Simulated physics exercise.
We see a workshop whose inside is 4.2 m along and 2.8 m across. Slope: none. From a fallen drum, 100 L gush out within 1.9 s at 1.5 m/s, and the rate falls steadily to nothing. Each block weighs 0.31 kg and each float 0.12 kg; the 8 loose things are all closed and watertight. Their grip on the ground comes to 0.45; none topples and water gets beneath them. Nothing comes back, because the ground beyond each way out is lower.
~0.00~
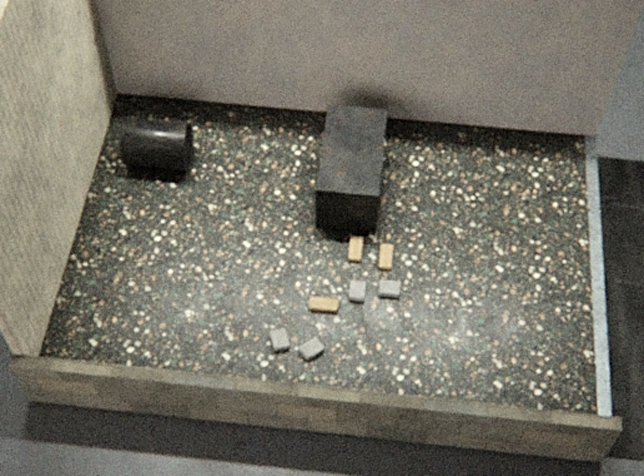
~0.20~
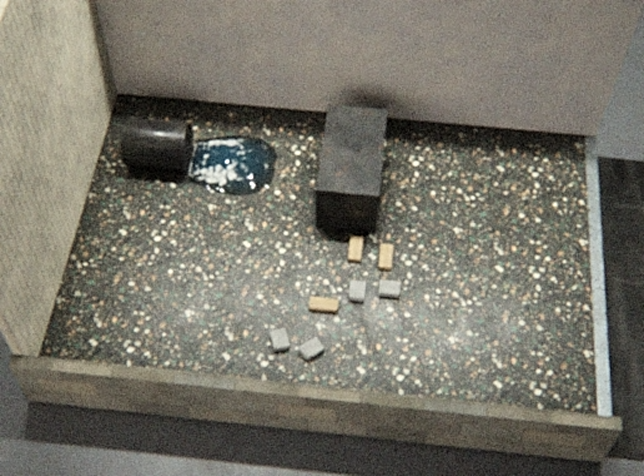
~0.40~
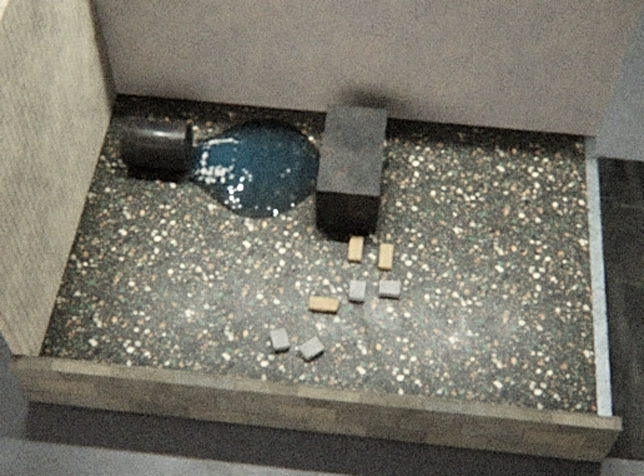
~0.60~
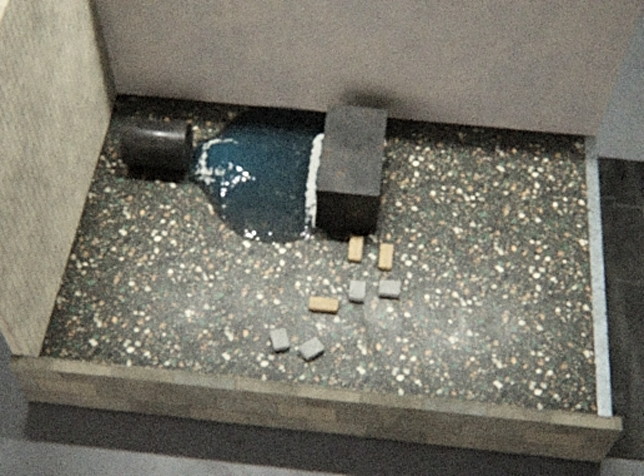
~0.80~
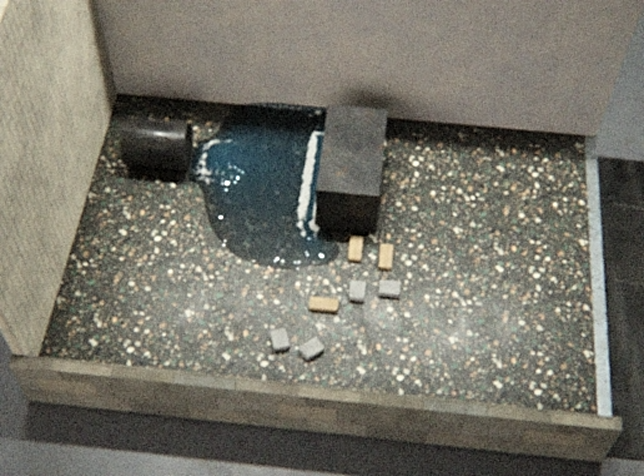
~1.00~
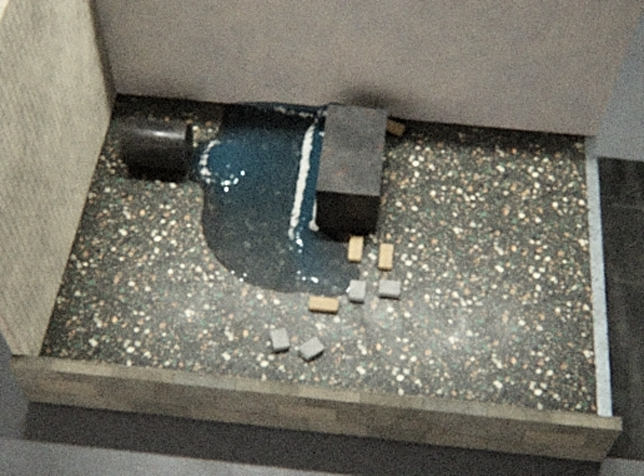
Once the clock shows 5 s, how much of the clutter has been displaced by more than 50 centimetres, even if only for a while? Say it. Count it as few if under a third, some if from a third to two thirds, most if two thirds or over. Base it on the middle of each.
Some.
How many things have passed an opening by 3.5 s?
I count 1 by that time.
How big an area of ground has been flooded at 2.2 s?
That flooded area is roughly 4.5 m2.
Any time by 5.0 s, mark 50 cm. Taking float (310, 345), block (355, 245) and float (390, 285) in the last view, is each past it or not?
Beyond the mark, within the mark, within the mark.
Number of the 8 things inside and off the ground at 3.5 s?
At that instant the tally stands at 3.
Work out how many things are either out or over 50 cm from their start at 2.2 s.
I get 3.
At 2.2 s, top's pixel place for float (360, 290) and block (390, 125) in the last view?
They end up about (439, 334) and (538, 169) in the last view.
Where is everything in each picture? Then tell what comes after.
A block is out of sight; a float at (358, 289), on the bottom; 0.0 m2 under water; 0 of 8 have shifted, in the first frame.
A block is out of sight; a float at (358, 289), on the bottom; 0.4 m2 under water; 0 of 8 have shifted, in the second frame.
A block is out of sight; a float at (358, 289), on the bottom; 0.9 m2 under water; 0 of 8 have shifted, in the third frame.
A block is out of sight; a float at (358, 289) rests on the ground; water covers 1.3 m2; 0 of 8 have shifted, in the fourth frame.
A block is out of sight; a float at (358, 289), on the bottom; water covers 1.7 m2; 1 of 8 have shifted, in the fifth frame.
A block at (392, 125), on the bottom, 50 cm from its start; a float at (358, 289), on the bottom; 2.1 m2 under water; 1 of 8 have shifted, in the sixth frame.
After 1.4 s 1 of 8 are over 50 cm from their spots; 0 afloat.
After 2.2 s 3 of 8 are over 50 cm from their spots; 3 afloat.
After 3.5 s 5 of 8 are over 50 cm from their spots; 3 afloat.
After 5.0 s 5 of 8 are over 50 cm from their spots, and 5 have been at some point; 3 afloat.
